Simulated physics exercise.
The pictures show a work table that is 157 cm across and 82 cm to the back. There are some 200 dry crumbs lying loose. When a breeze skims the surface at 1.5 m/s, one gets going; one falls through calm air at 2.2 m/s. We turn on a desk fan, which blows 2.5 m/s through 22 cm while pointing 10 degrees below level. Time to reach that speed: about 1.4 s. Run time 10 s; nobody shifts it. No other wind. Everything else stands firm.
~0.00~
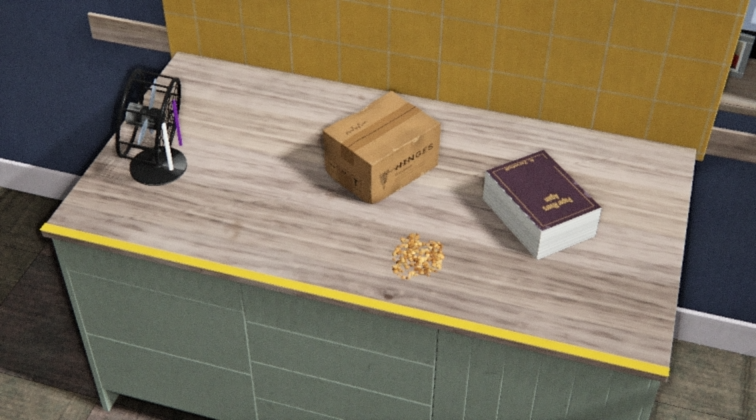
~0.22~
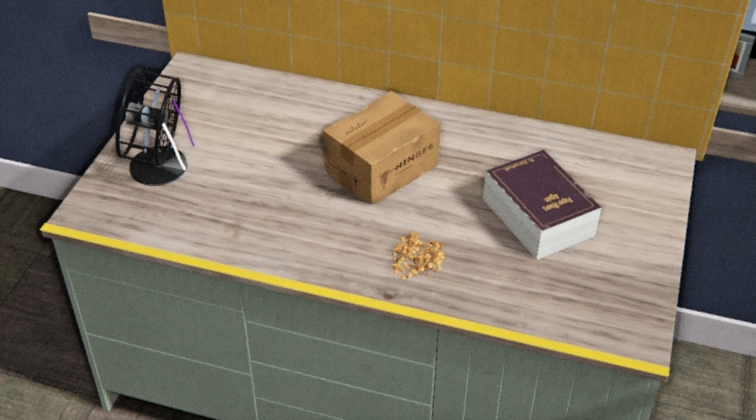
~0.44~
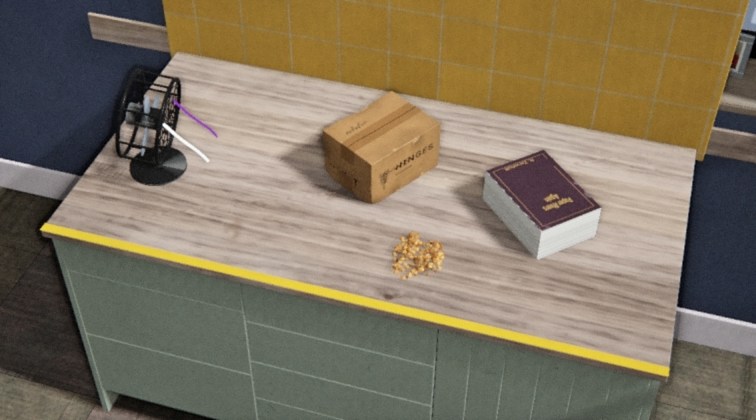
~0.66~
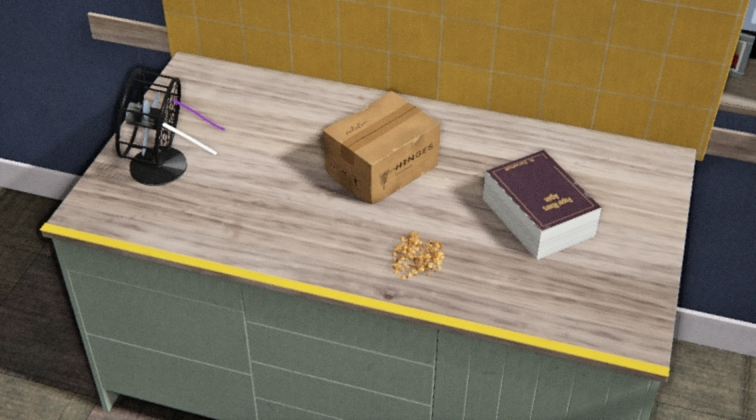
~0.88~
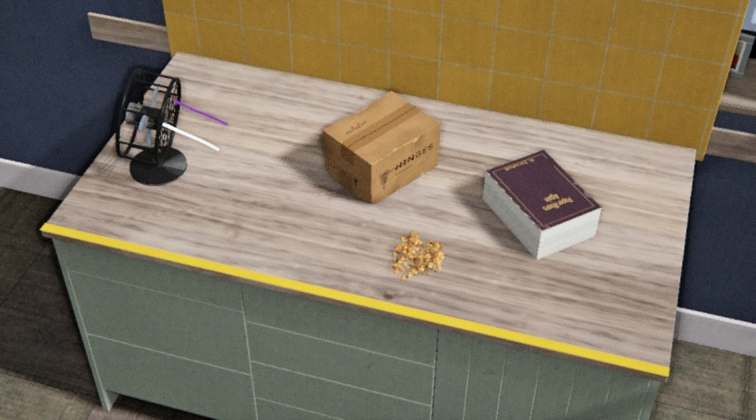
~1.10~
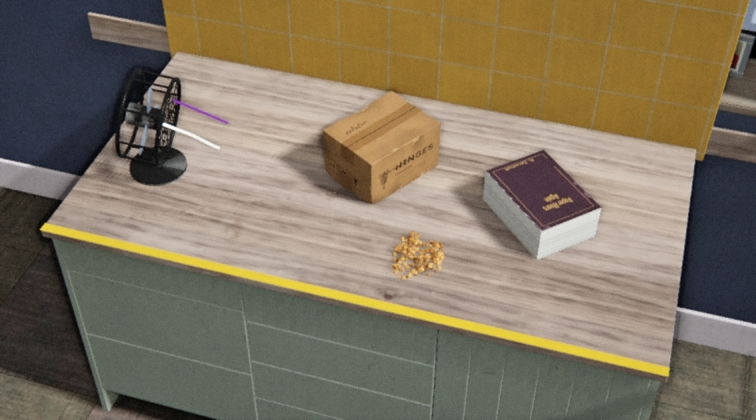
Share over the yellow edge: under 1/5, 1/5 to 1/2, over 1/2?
I expect the share ending over that edge to be the majority of them.
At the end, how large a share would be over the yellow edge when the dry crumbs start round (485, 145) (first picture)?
Roughly 0 per cent.
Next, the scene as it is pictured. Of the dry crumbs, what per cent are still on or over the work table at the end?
Around 3 in a hundred remain.
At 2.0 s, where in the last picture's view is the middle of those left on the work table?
Their middle sits roughly at (453, 273) in the last view.
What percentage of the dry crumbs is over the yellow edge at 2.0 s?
Roughly 30 per cent.
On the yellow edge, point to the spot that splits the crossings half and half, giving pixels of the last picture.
Near (516, 341).
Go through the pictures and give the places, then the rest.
In the first frame, the middle of the dry crumbs is near (419, 258), none has stirred yet and the mouth of the desk fan is at (149, 118).
In the second frame, the middle of the dry crumbs is near (419, 258), none has stirred yet and the yellow edge is centred on (334, 299).
In the third frame, the middle of the dry crumbs is near (419, 258), none has stirred yet, the top of a box is at (382, 126) and the top of a book is at (543, 189).
In the fourth frame, the middle of the dry crumbs is near (419, 258) and none has stirred yet.
In the fifth frame, the middle of the dry crumbs is near (419, 258) and none has stirred yet.
In the sixth frame, the middle of the dry crumbs is near (419, 258) and none has stirred yet.
After 2.0 s, 33 % are over the yellow edge; the middle of those still in play is near (453, 277); 8 % have settled or left.
After 3.2 s, 71 % are over the yellow edge; the middle of those still in play is near (596, 321); 72 % have settled or left.
After 5.5 s, 74 % are over the yellow edge; 93 % have settled or left.
After 10.0 s, at the end, 74 % are over the yellow edge.
